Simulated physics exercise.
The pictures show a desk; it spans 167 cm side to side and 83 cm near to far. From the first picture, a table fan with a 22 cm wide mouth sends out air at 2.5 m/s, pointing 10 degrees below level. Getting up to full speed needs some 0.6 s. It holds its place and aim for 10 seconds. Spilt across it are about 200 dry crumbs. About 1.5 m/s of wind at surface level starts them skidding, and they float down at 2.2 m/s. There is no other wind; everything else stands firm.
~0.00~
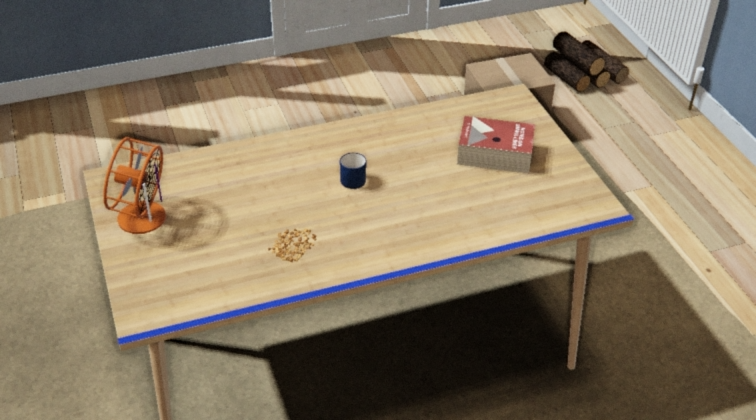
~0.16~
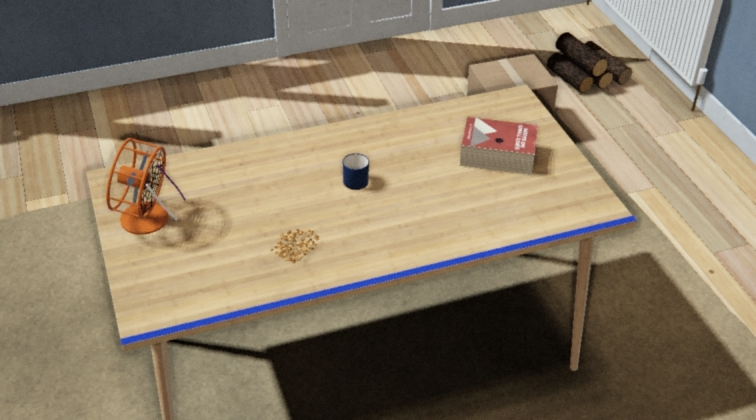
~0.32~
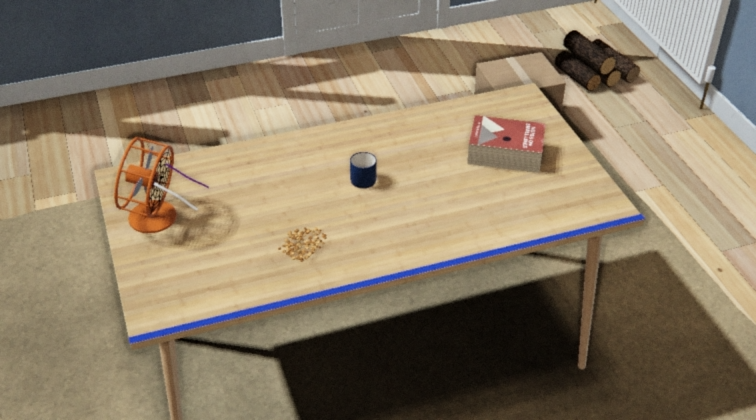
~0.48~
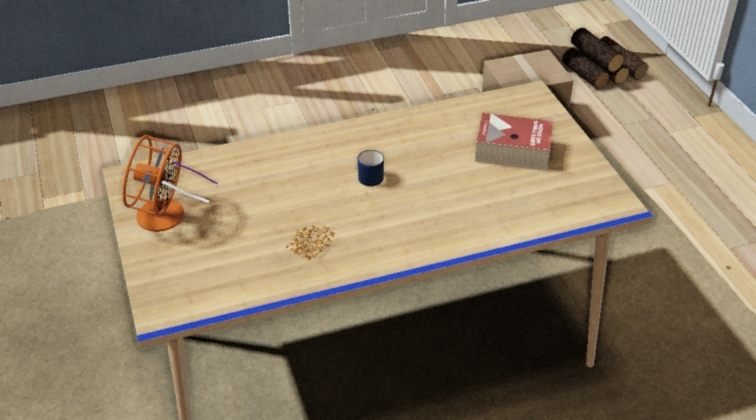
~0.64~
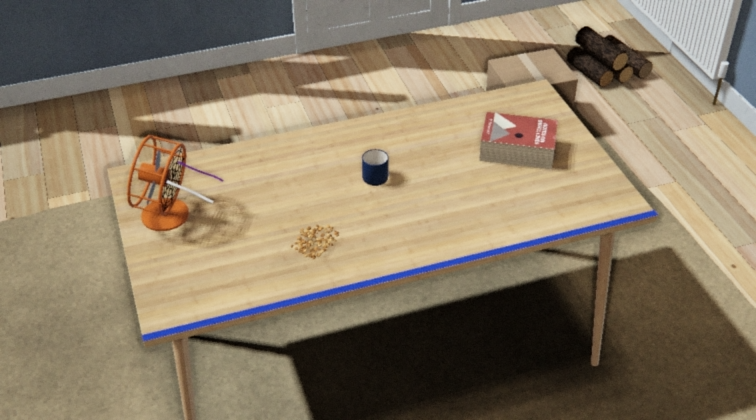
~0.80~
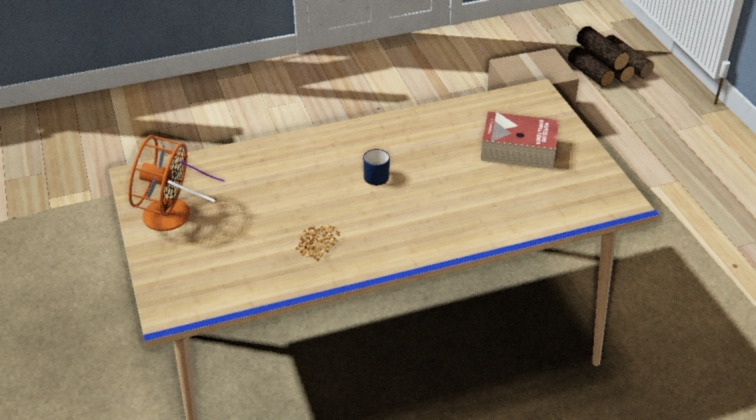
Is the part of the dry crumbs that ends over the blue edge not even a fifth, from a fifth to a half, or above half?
Final share: Upwards of half.
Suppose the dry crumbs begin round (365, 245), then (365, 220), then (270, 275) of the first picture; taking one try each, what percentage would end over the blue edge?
Roughly 100 %, then 30 %, then 80 %.
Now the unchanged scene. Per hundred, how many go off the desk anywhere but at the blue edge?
Roughly 0 %.
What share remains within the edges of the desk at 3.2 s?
Estimated share: Some 0 %.
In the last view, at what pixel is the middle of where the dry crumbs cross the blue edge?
Around (440, 269).
After 2.0 s, 0 % are on the move or not yet settled, 100 % are over the blue edge.
After 3.2 s, 0 % are on the move or not yet settled, 100 % are over the blue edge.
After 5.5 s, 0 % are on the move or not yet settled, 100 % are over the blue edge.
After 10.0 s, at the end, 100 % are over the blue edge.
